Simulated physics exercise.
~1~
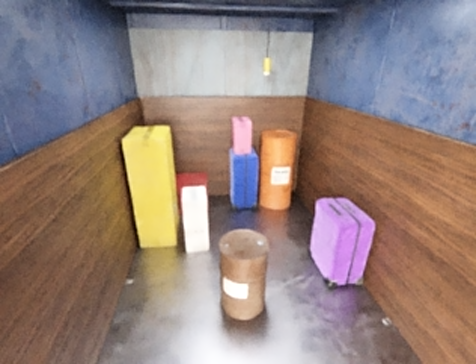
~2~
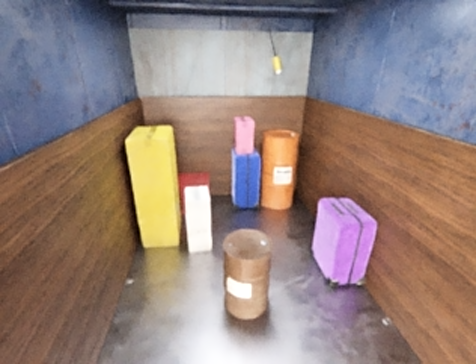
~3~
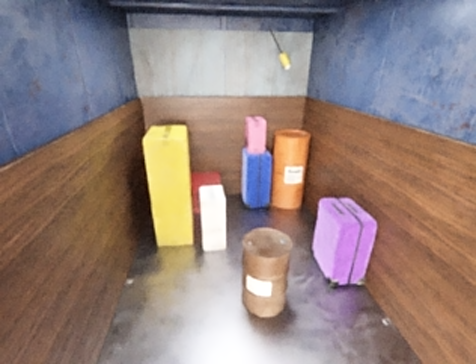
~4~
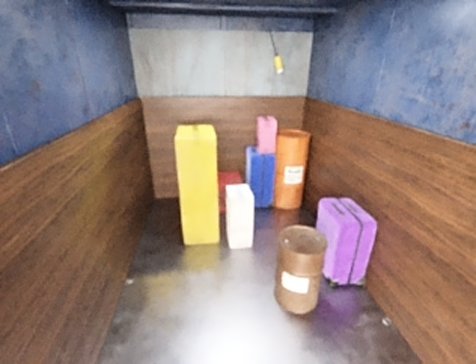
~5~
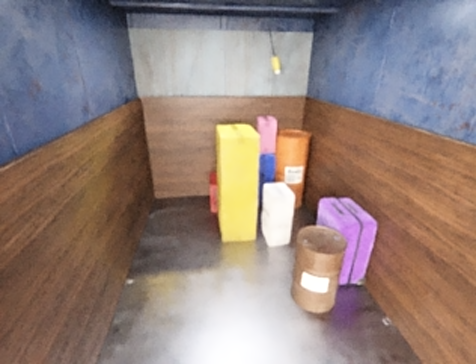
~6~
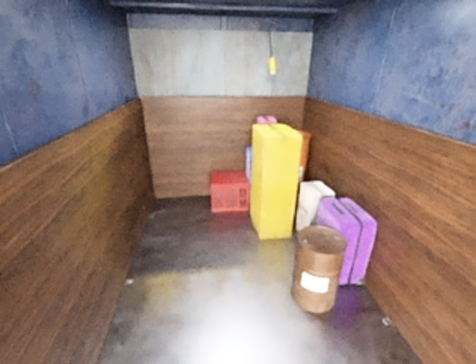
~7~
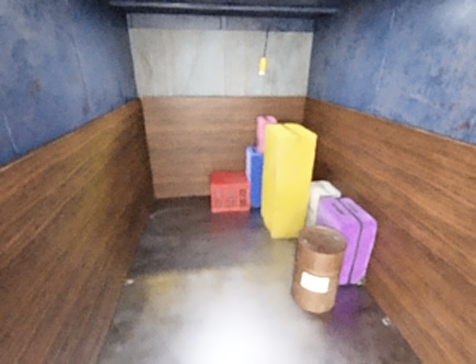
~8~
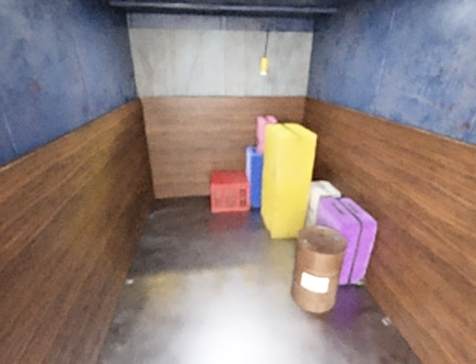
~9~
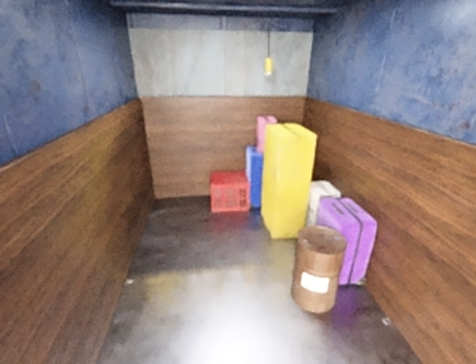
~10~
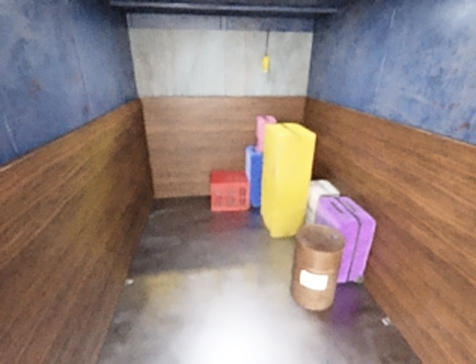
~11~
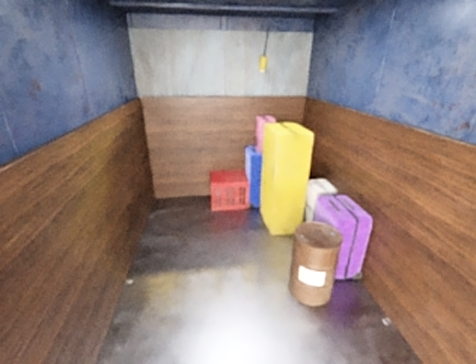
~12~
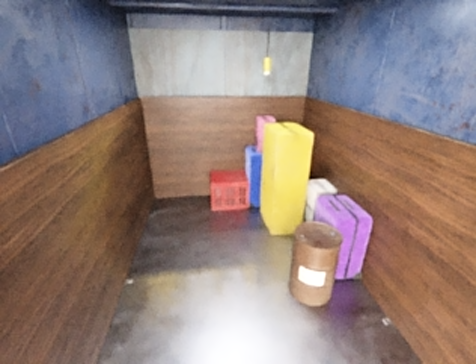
A tall yellow box stands at the left of a van's load bay, seen from behind towards the front wall, with a white box and a red chest beside it. Pink and blue pieces and an orange drum stand at the back, a brown drum nearer the middle, and a purple case on the right. A hanging lamp swings as the yellow box, white box and brown drum slide right, the red chest shifting less. The brown drum stops by the purple case, and the yellow and white boxes crowd in behind. Everything settles upright on the right, leaving the left floor bare.
